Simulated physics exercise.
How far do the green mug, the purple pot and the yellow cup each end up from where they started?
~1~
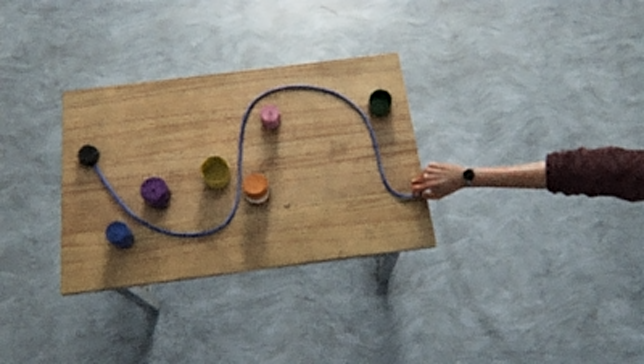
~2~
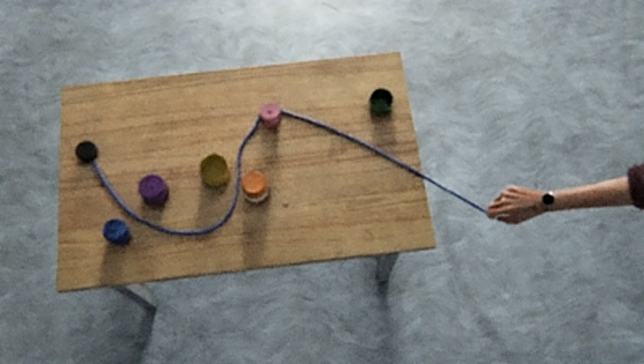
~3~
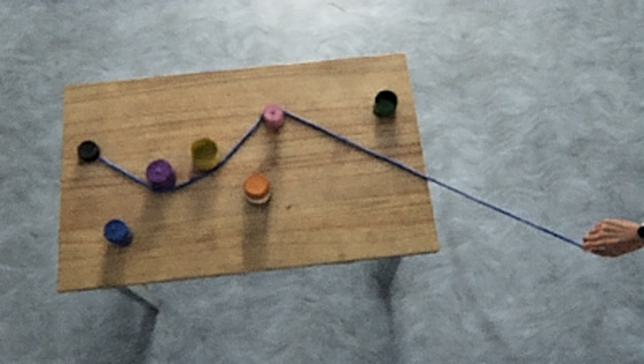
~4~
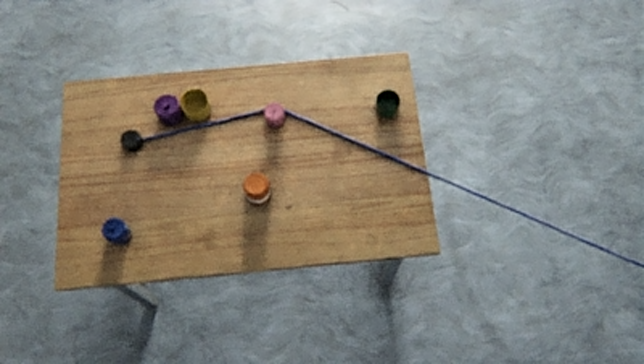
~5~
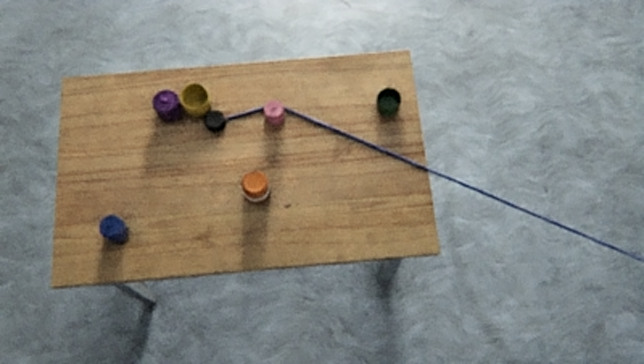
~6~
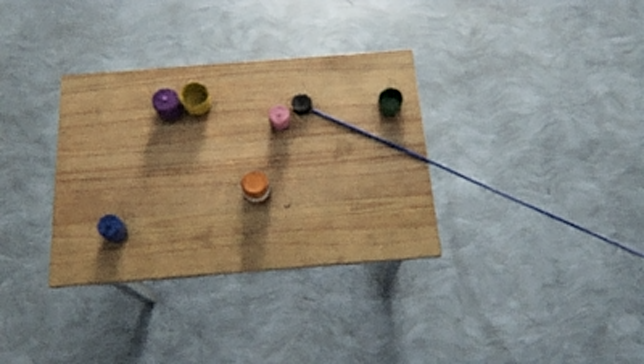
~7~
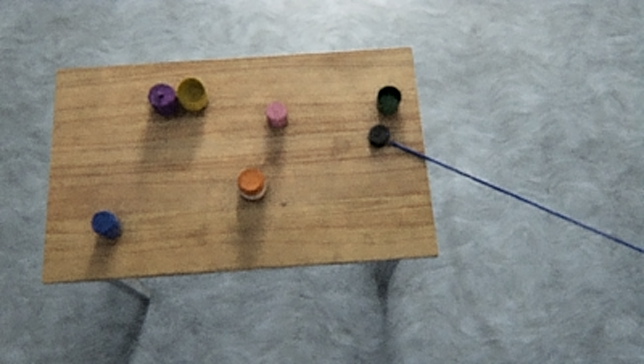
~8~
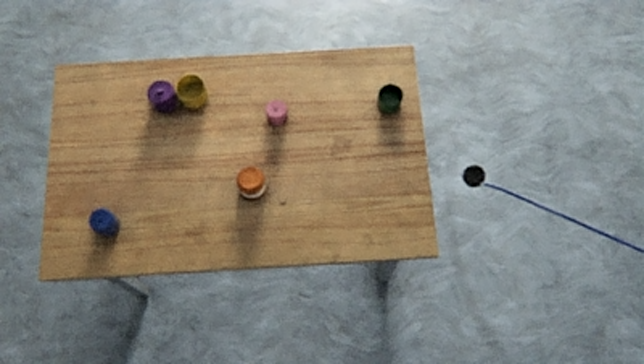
The green mug ends up little or no distance from its starting place, while the purple pot and the yellow cup are both dragged far up the table.
